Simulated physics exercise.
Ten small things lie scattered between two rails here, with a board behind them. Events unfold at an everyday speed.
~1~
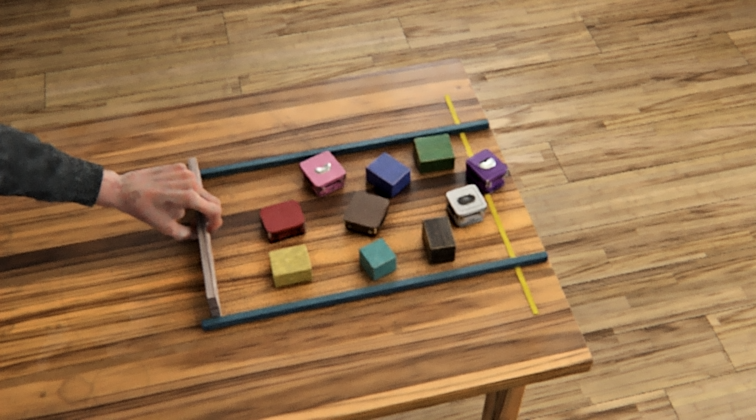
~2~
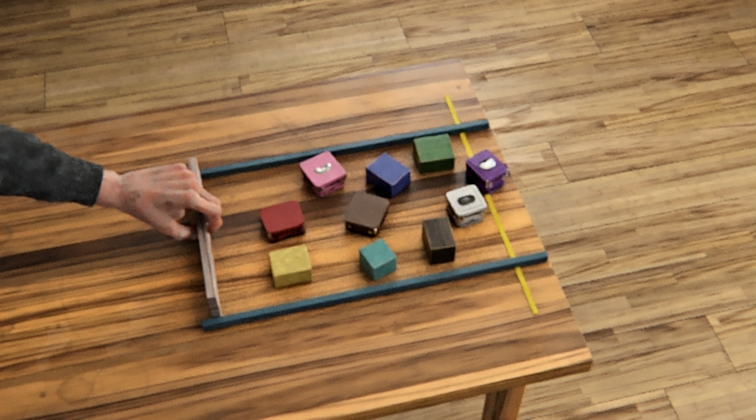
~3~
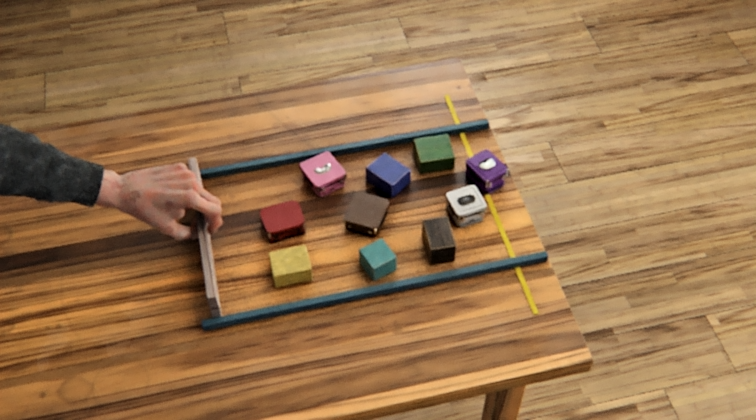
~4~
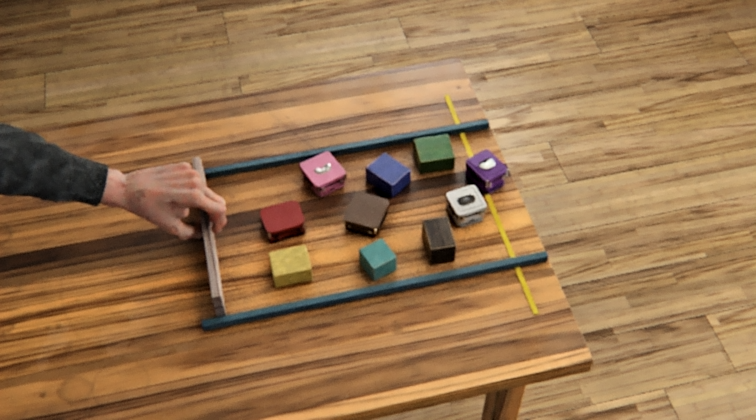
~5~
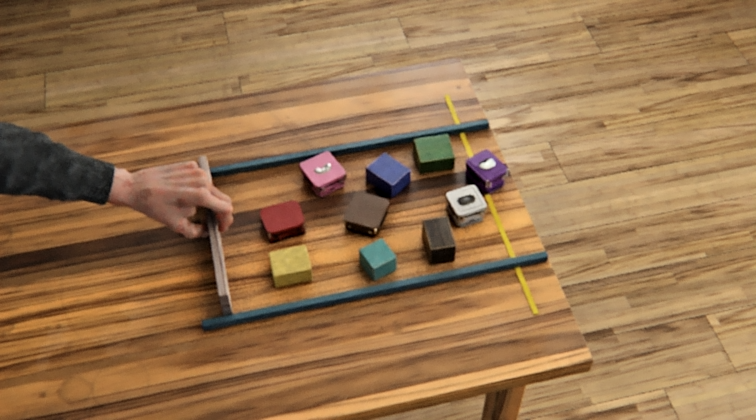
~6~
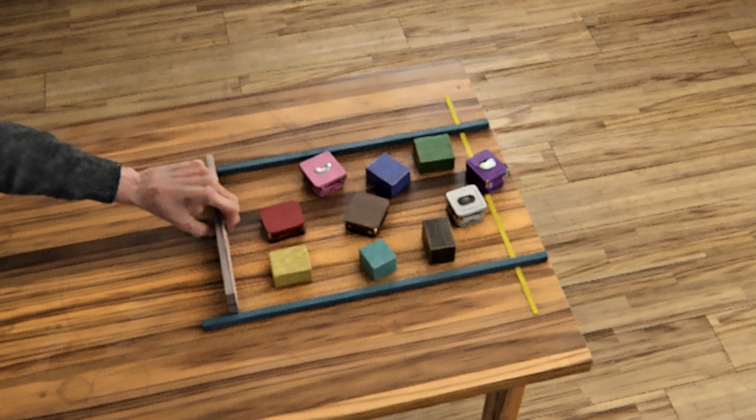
A hand holding a board slides it slightly to the right between two blue rails on a wooden table, while the ten small blocks and cases scattered in front of it, near a strip of yellow tape, stay still.
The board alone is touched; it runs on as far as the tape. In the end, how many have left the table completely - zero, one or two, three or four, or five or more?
In the end, five or more have left it.
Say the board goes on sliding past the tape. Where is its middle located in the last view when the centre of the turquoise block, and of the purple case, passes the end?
Roughly at (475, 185) and roughly at (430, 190).
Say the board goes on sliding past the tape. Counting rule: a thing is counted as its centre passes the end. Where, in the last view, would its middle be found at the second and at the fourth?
About (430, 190) and about (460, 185).
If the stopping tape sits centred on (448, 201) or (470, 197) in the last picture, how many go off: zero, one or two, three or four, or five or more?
In that order: 3 or 4; five or over.
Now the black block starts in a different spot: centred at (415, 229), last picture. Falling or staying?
From that start the object does not stay.
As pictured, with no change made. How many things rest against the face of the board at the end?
Result: 3 in all.
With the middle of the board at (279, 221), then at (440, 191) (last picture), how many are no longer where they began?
The counts are 2 and 10.
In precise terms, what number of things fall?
Altogether the count is 7.
Soon after, none off yet; purple case at rest near (486, 172); white case at rest near (466, 207); green block at rest near (434, 154).
In the end, the number that fall off is five or more; gone, turquoise block, brown case, blue block, black block, green block, white case and purple case.
